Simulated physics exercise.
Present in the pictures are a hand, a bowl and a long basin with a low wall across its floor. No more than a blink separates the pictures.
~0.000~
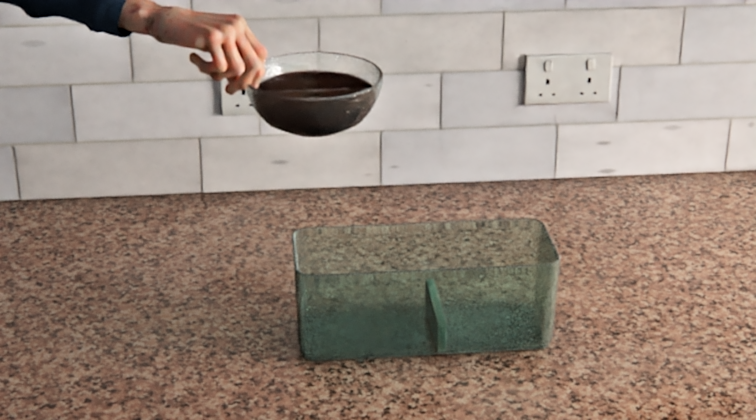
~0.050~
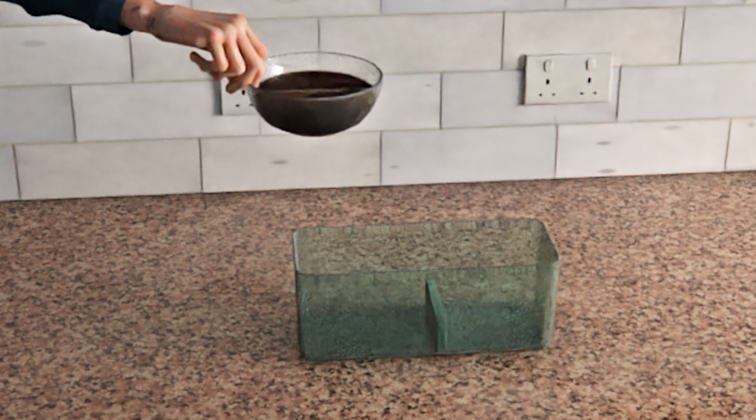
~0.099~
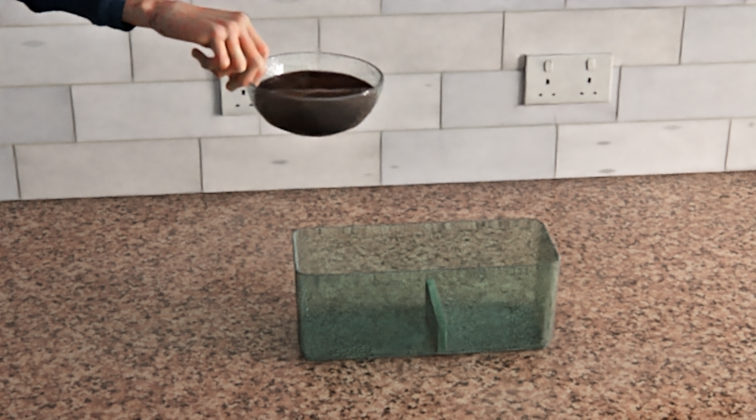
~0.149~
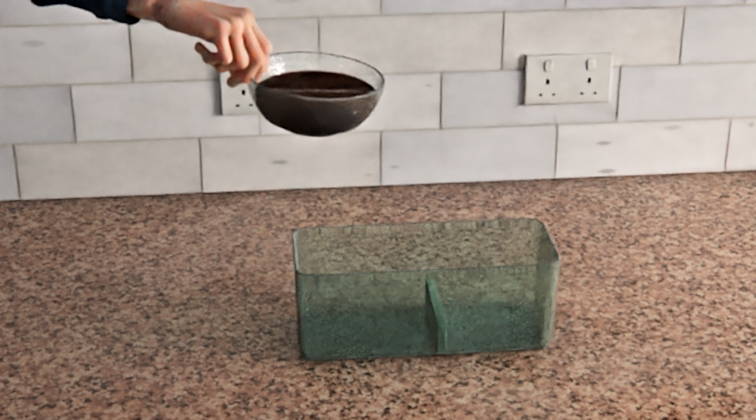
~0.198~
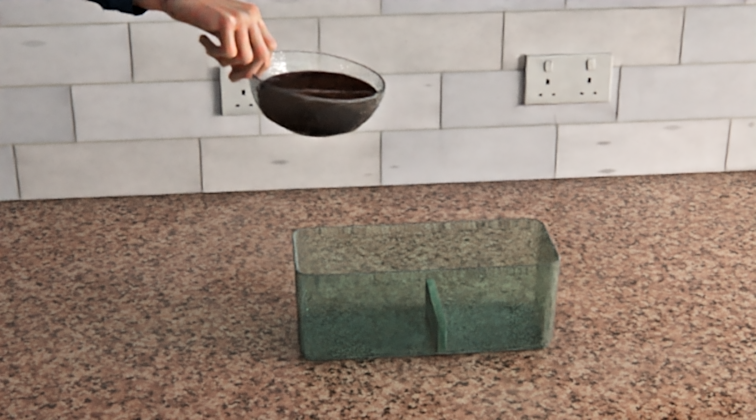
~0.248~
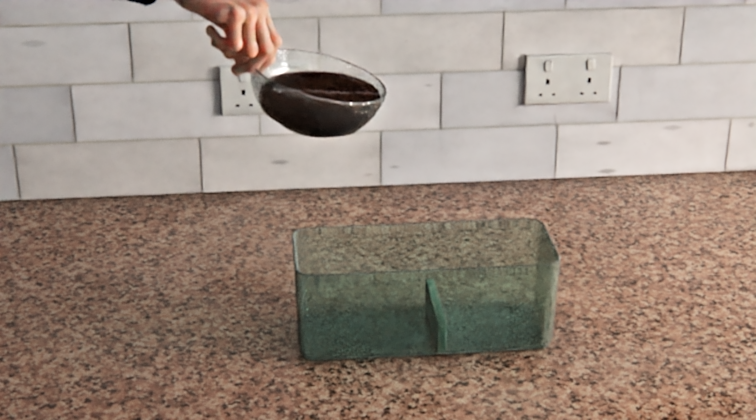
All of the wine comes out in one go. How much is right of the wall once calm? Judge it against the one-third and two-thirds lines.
A third to two thirds.
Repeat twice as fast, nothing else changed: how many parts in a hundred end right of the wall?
I'd estimate about 25 percent ends up there.
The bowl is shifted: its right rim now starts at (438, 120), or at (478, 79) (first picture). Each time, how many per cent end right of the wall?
Near 80 per cent for the first start, near 75 per cent for the second.
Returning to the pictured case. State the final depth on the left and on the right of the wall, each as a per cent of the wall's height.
Left side: Approx. 30 %; right side: Approx. 40 %.
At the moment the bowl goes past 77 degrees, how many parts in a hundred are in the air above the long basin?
Something like 55 per cent of it.
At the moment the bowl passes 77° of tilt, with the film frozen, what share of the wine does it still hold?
Still holding around 25 %, give or take.
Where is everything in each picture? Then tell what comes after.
In the first frame, tilt 0°; pouring edge (381, 74); surface from (250, 91) to (375, 87); the long basin's rim runs from (295, 253) to (551, 242); the wall's top is at (436, 302).
In the second frame, tilt 1°; pouring edge (382, 75); surface from (251, 91) to (375, 88).
In the third frame, tilt 2°; pouring edge (382, 77); surface from (251, 90) to (376, 88).
In the fourth frame, tilt 5°; pouring edge (383, 80); surface from (253, 89) to (377, 90).
In the fifth frame, tilt 9°; pouring edge (384, 85); surface from (255, 89) to (379, 90).
In the sixth frame, tilt 14°; pouring edge (385, 91); surface from (257, 88) to (382, 91).
A moment on, the bowl is tipped on its side and 25 per cent is still to pour, 6 is left of the wall and 15 right of it.
Next, the bowl is tipped right over and 0 per cent is still to pour, 50 is left of the wall and 46 right of it.
Then the bowl is tipped right over and 0 per cent is still to pour, 51 is left of the wall and 47 right of it.
Later the bowl is tipped right over and 0 per cent is still to pour, 51 is left of the wall and 47 right of it.
At rest 51 per cent lies left of the wall, 47 right of it and 2 outside.
